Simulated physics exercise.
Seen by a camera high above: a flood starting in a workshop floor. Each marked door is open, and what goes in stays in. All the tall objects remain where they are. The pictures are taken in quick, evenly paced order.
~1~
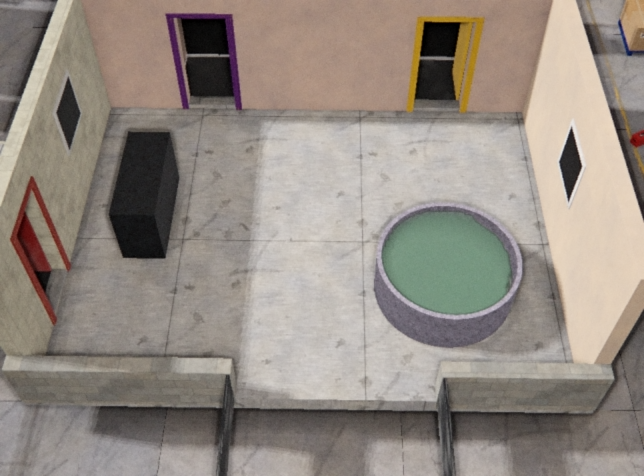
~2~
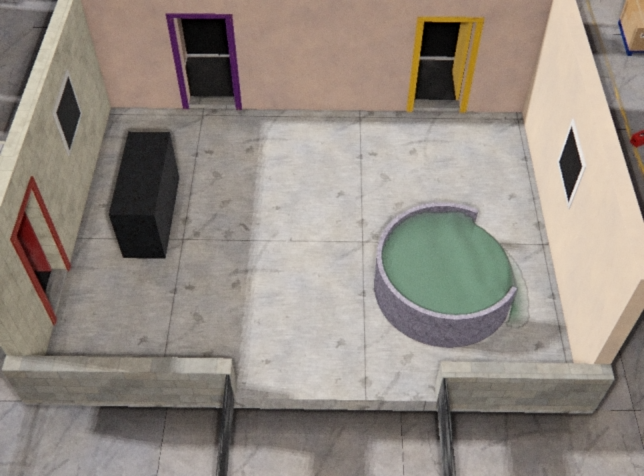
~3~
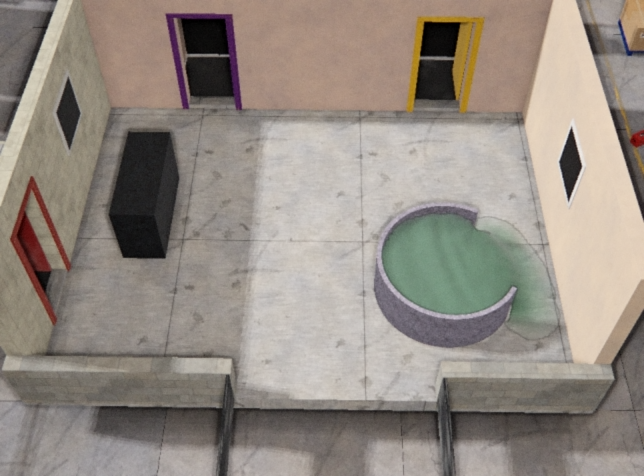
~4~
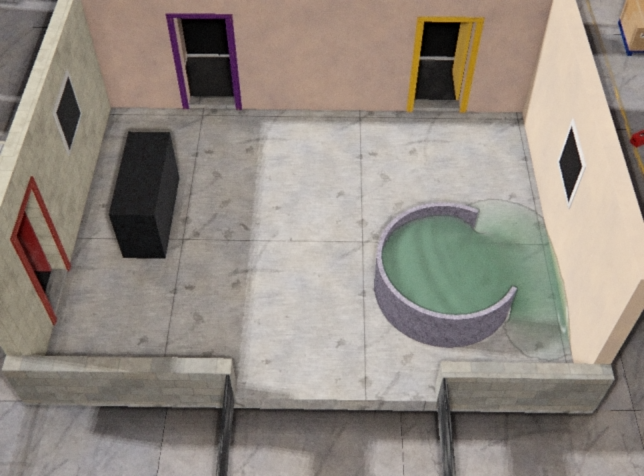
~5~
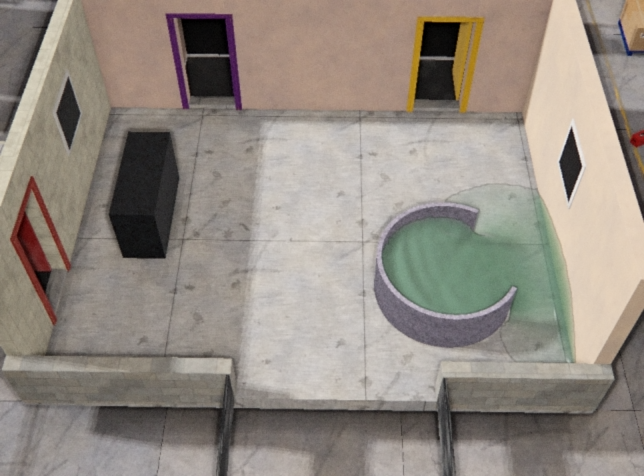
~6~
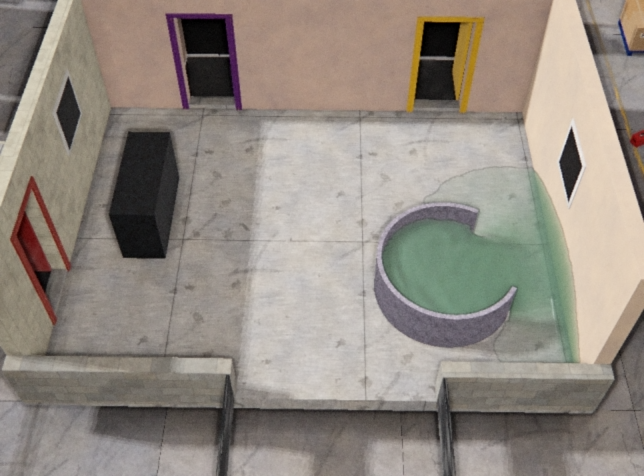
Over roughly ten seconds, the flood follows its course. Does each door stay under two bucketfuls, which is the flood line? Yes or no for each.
Purple door - yes, stays under; red door - yes, stays under; yellow door - no, it floods.
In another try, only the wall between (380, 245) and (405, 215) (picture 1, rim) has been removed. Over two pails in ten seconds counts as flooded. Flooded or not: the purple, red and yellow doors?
At the doors, purple crosses the line, red crosses the line and yellow never reaches it.
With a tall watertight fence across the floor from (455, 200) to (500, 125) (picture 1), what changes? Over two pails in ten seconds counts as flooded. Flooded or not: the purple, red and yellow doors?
My take is that the purple door keeps inside the limit, the red door keeps inside the limit, and the yellow door keeps inside the limit.
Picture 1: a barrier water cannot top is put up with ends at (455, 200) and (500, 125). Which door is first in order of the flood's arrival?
First: The one in yellow.
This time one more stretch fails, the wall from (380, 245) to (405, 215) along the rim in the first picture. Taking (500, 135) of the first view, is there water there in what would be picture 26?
There: Free of water.
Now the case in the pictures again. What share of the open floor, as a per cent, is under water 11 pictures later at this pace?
It comes to 25 per cent.
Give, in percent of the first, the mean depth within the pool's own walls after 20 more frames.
I'd put it close to 22 percent.
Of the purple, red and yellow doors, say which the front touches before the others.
I'd go with the yellow one.
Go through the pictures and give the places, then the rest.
The first picture shows the round pool at (449, 261) is whole and still.
In the second picture, water pours out at (506, 266) and has run to (514, 324).
In the third picture, water pours out at (505, 268) and has run to (539, 334).
In the fourth picture, the front is at (569, 348), out from the gap at (505, 269).
In the fifth picture, water pours out at (504, 269) and has run to (537, 193).
In the sixth picture, the front is at (533, 170), out from the gap at (504, 269).
A moment on, water covers 15 % of the floor; the purple door not reached, the red door not reached, the yellow door not reached.
Next, water covers 25 % of the floor; the purple door not reached, the red door not reached, the yellow door under two buckets in.
Then, water covers 50 % of the floor; the purple door wet at the sill, nothing in, the red door not reached, the yellow door over two buckets in.
Later, water covers 90 % of the floor; the purple door wet at the sill, nothing in, the red door wet at the sill, nothing in, the yellow door far over two buckets in.
In the end, water covers 95 % of the floor; the purple door wet at the sill, nothing in, the red door under two buckets in, the yellow door far over two buckets in.
